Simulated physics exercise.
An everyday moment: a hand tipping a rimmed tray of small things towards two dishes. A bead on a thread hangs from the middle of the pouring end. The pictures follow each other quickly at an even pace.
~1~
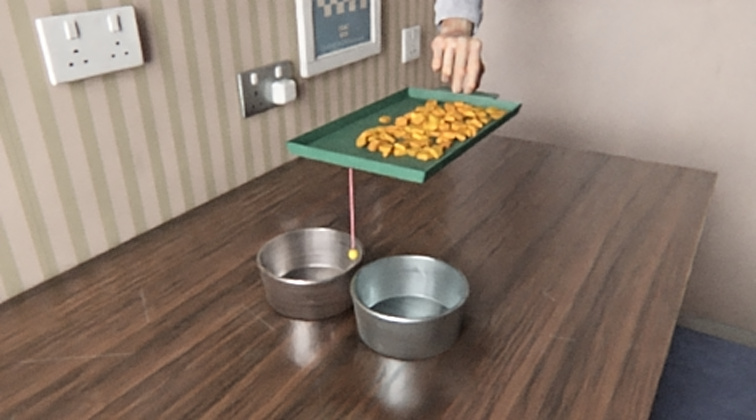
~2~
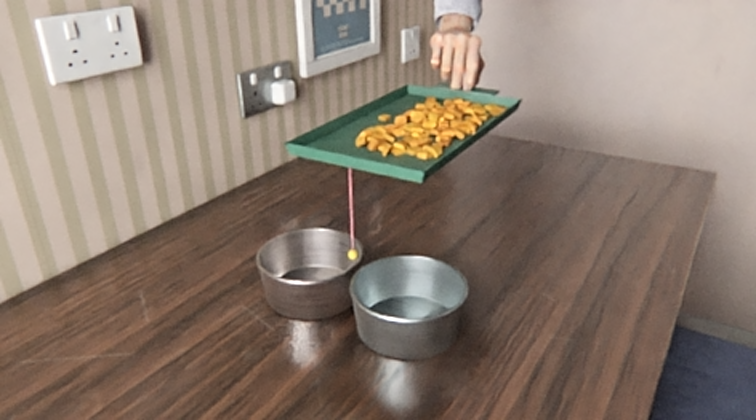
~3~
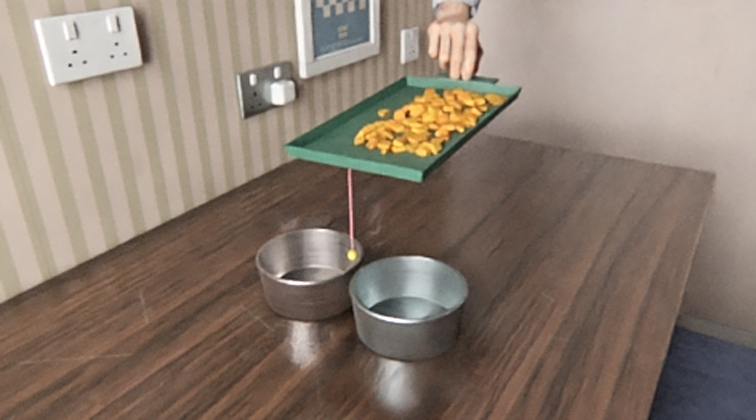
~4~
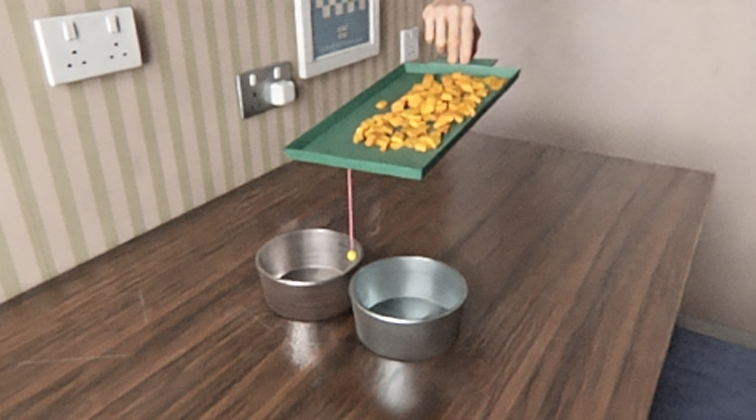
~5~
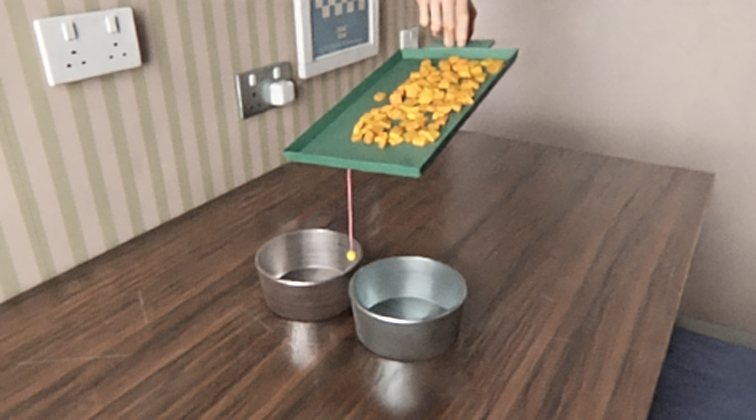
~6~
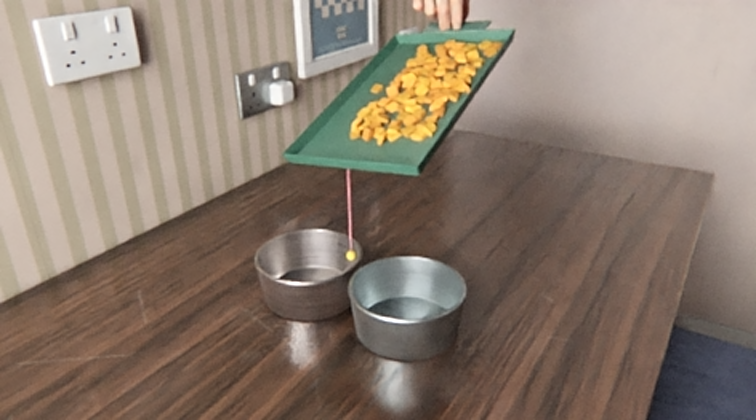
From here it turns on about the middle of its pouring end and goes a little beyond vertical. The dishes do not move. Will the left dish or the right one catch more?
More goes to the left-hand dish.
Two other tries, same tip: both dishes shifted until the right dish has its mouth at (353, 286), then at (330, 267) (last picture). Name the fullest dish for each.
First left, then the right one.
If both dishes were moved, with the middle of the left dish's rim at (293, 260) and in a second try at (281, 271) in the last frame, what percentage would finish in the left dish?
In turn 80 and 90 in a hundred.
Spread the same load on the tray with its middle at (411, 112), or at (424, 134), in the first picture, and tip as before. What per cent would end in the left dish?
The first gives 60 %, the second 70 %.
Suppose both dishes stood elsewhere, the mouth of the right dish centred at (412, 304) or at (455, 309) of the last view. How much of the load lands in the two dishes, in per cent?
Roughly 80 per cent, and 40 per cent.
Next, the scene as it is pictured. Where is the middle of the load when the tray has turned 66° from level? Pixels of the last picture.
Around (318, 150).
Shortly afterwards, tray tipped steeply; the bulk on the tray; only a few in the left dish; a little in the air.
Next, tray tipped past a quarter turn; a little on the tray; near two thirds in the left dish; near a quarter outside both; a little in the air.
Some moments later, tray tipped past a quarter turn; the bulk in the left dish; near a quarter outside both.
In the end, tray tipped past a quarter turn; none at all in the right dish; the bulk in the left dish; near a quarter outside both.
